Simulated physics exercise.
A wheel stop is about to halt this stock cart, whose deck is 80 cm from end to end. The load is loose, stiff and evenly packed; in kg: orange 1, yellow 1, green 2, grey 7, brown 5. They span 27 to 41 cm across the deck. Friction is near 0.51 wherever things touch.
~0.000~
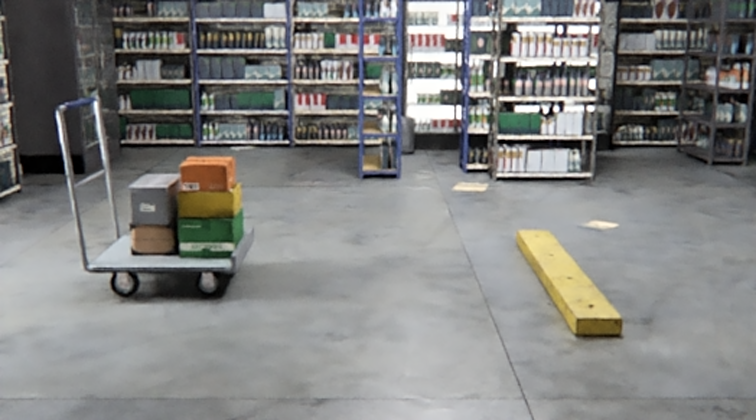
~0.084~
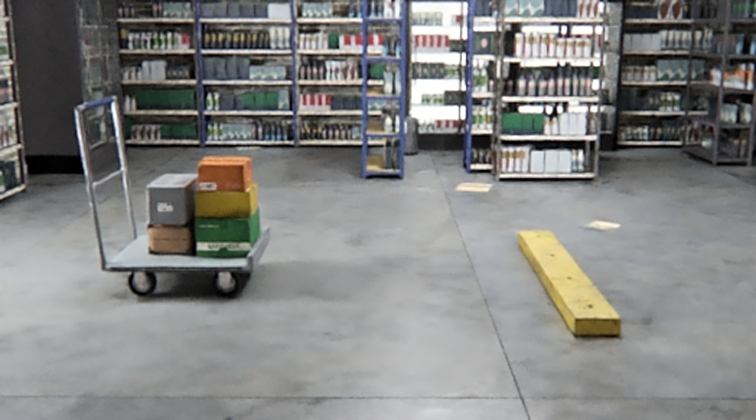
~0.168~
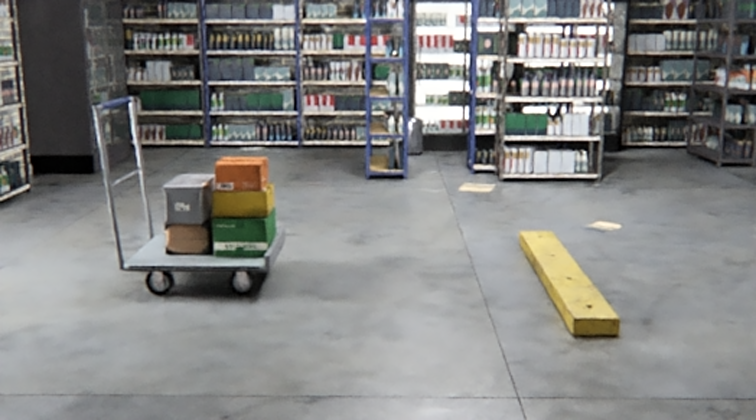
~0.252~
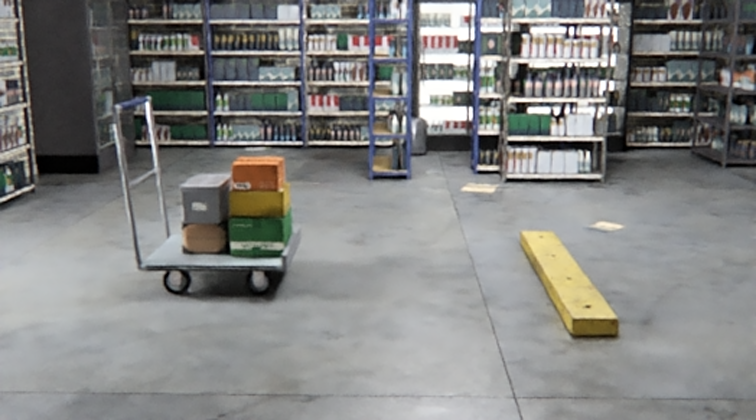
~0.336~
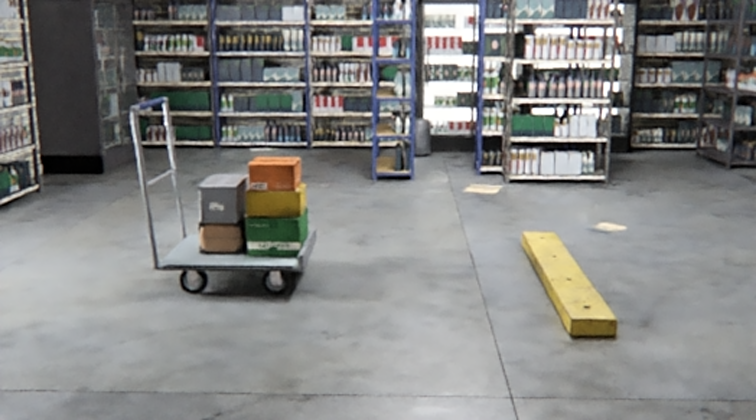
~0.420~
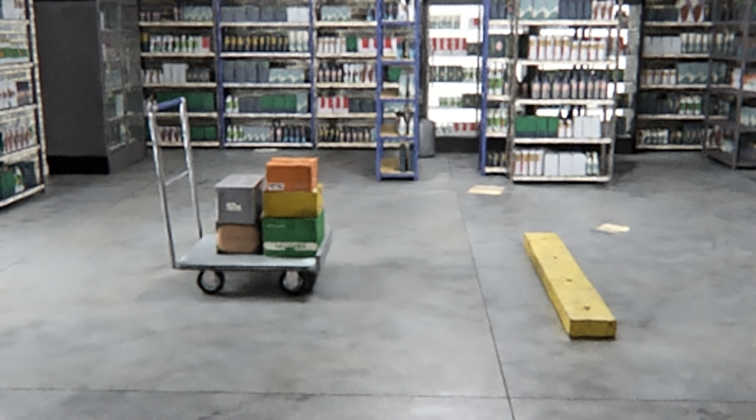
Tall shelves packed with bottles and boxes line the back of a storeroom with a smooth grey concrete floor, seen from slightly above and at a distance. On the left stands a flat metal cart with an upright handle, stacked with grey, tan, orange, yellow and green boxes, while a long yellow beam lies at right. The cart rolls steadily a short way rightward, its boxes riding along, as the view shifts very slightly.
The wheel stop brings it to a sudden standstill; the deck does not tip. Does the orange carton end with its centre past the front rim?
The orange carton remains on the deck.
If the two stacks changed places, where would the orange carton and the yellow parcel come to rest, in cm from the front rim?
Then orange 30 behind, yellow 40 behind.
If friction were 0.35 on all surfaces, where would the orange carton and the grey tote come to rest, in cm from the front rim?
In that case orange 30 past, grey 50 behind.
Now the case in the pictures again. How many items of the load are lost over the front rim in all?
The count is 0.
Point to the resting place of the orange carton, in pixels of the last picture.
Near (546, 176).
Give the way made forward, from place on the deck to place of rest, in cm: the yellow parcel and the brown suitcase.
About: Yellow 10, brown 5.
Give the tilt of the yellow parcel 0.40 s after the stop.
About 10°.
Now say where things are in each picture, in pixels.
Orange carton (208, 174), green parcel (212, 231), rim corner (233, 266); 186 cm short of the stop, in the first frame.
Orange carton (225, 174), green parcel (229, 231), rim corner (250, 266); 177 cm short of the stop, in the second frame.
Orange carton (242, 174), green parcel (246, 230), rim corner (267, 266); 167 cm short of the stop, in the third frame.
Orange carton (259, 173), green parcel (262, 230), rim corner (284, 265); 158 cm short of the stop, in the fourth frame.
Orange carton (275, 174), green parcel (278, 230), rim corner (301, 265); 148 cm short of the stop, in the fifth frame.
Orange carton (292, 174), green parcel (295, 231), rim corner (318, 266); 139 cm short of the stop. Speed about 1.1 m/s, in the sixth frame.
Impact comes at 1.65 s.
After 2.05 s the orange carton is 2 cm behind the rim, tilted 10°, near (557, 176) in the last picture's view.
After 2.45 s the orange carton is 9 cm behind the rim, tilted 0°, near (546, 176) in the last picture's view.
When all is still (2.7 s), nothing is past the rim; behind it, orange carton, yellow parcel, green parcel, grey tote and brown suitcase.
